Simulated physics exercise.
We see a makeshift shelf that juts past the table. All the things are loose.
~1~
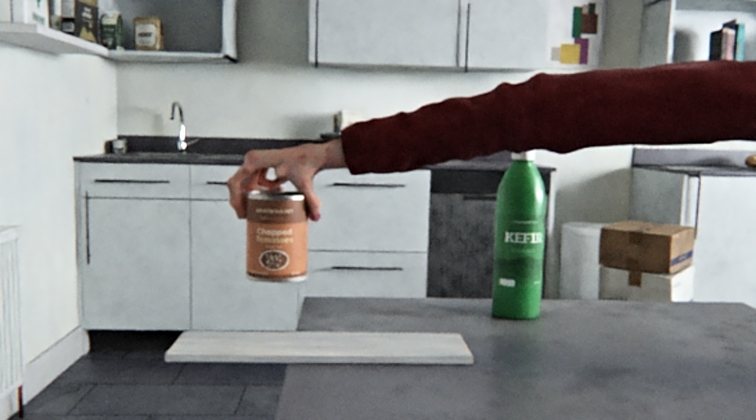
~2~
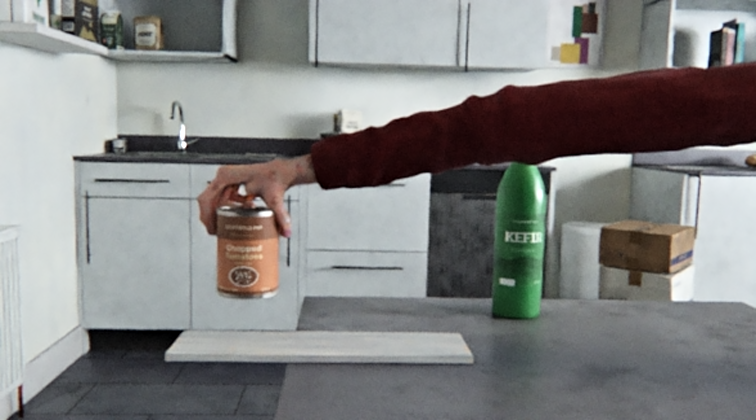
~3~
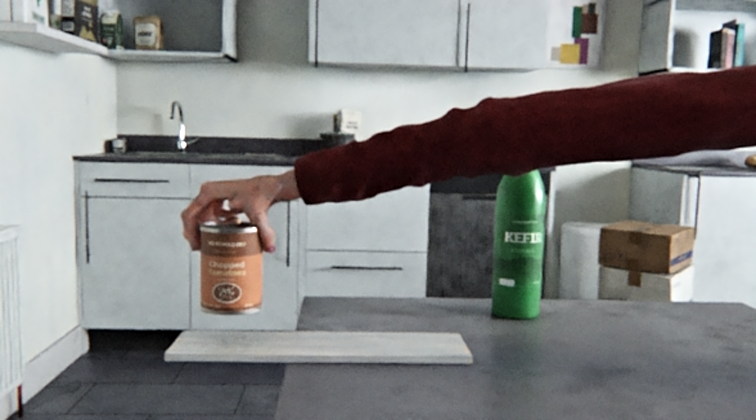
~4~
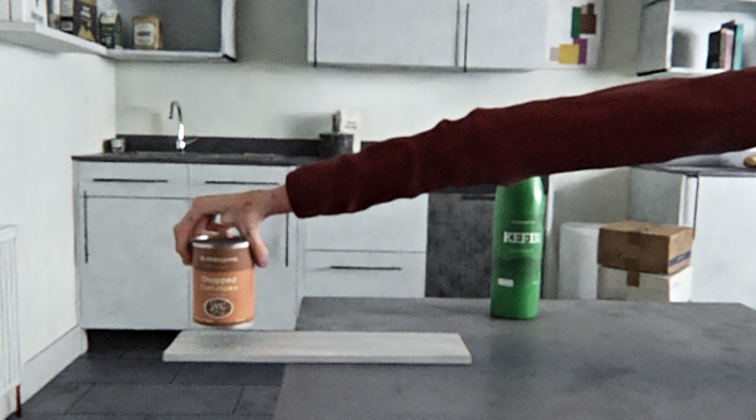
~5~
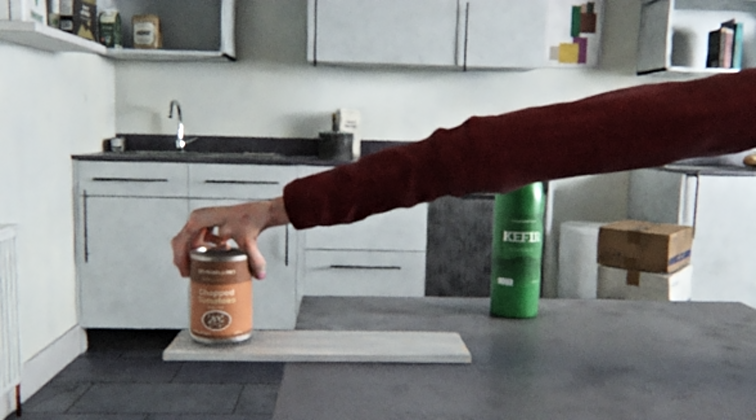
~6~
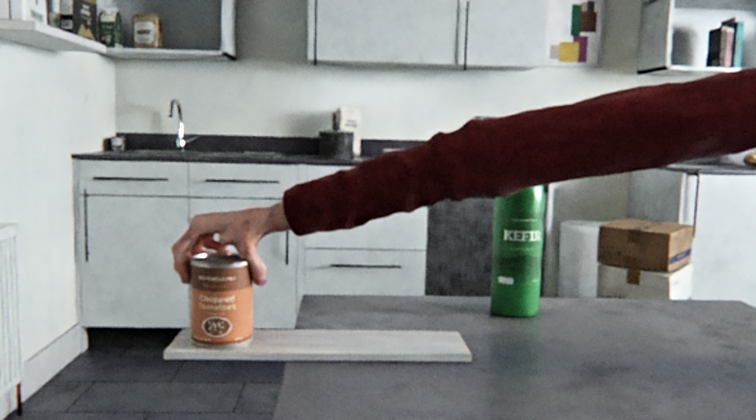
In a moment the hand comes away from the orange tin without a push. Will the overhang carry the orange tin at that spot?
In the end the board goes over.
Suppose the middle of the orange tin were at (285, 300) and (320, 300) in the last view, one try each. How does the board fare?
In the first case it stays on the table; in the second case it stays on the table.
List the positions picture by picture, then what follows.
Coming down; orange tin (277, 235); green bottle (519, 232), in the first frame.
Coming down; orange tin (248, 251); green bottle (519, 232), in the second frame.
Coming down; orange tin (231, 266); green bottle (519, 232), in the third frame.
Coming down; orange tin (224, 281); green bottle (518, 232), in the fourth frame.
Coming down; orange tin (221, 293); green bottle (518, 231), in the fifth frame.
Set down, still held; orange tin (222, 299); green bottle (518, 230), in the sixth frame.
Then, 0.40 s past the last view, orange tin now down on the floor or falling; white board rocked 62° from its first pose.
Then, 0.60 s past the last view, white board now down on the floor or falling.
Then, 0.80 s past the last view, things are still on the move.
Finally, down on the floor or falling, orange tin and white board; green bottle still in place. The board comes down.
